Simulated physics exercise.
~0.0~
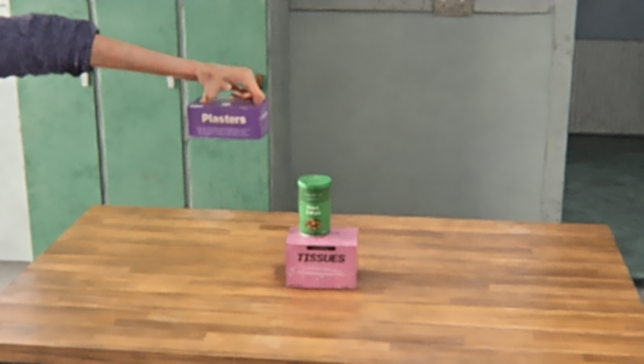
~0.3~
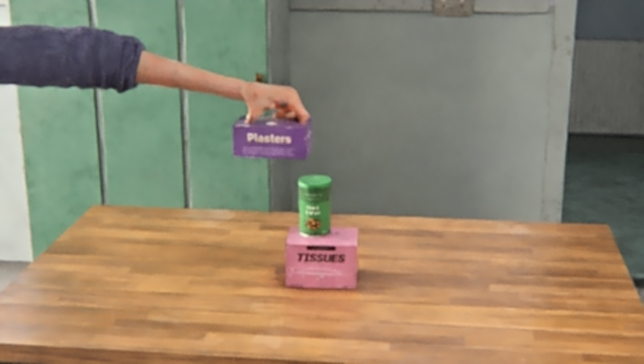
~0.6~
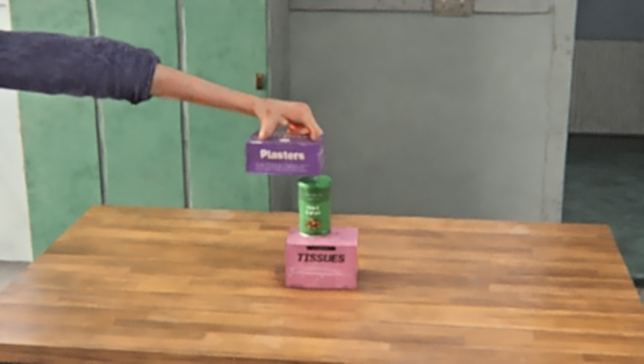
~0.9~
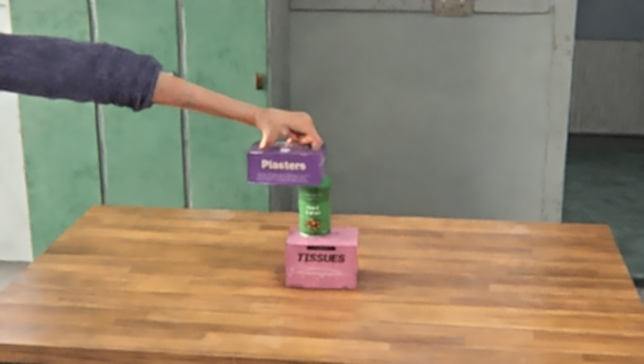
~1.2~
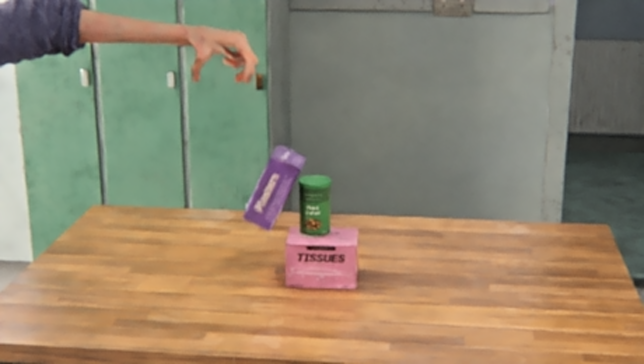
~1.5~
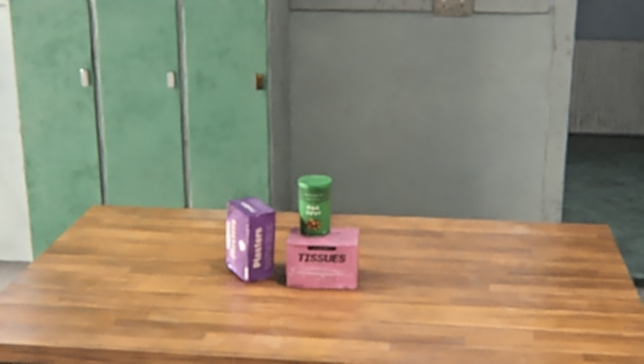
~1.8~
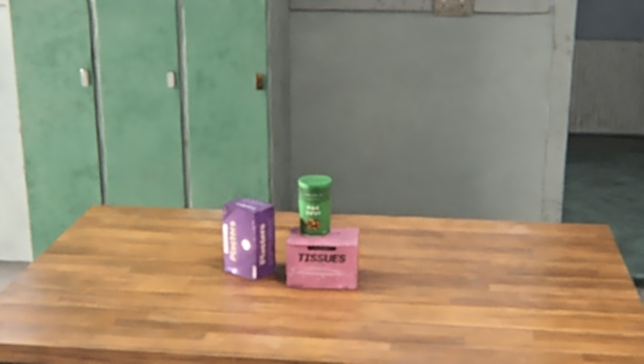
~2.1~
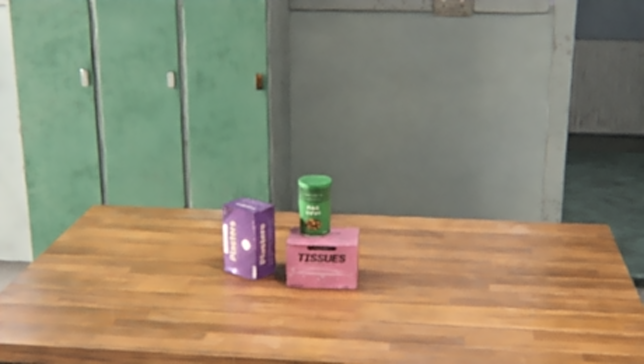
A hand sets a purple box on a green tin, but it tips off left.
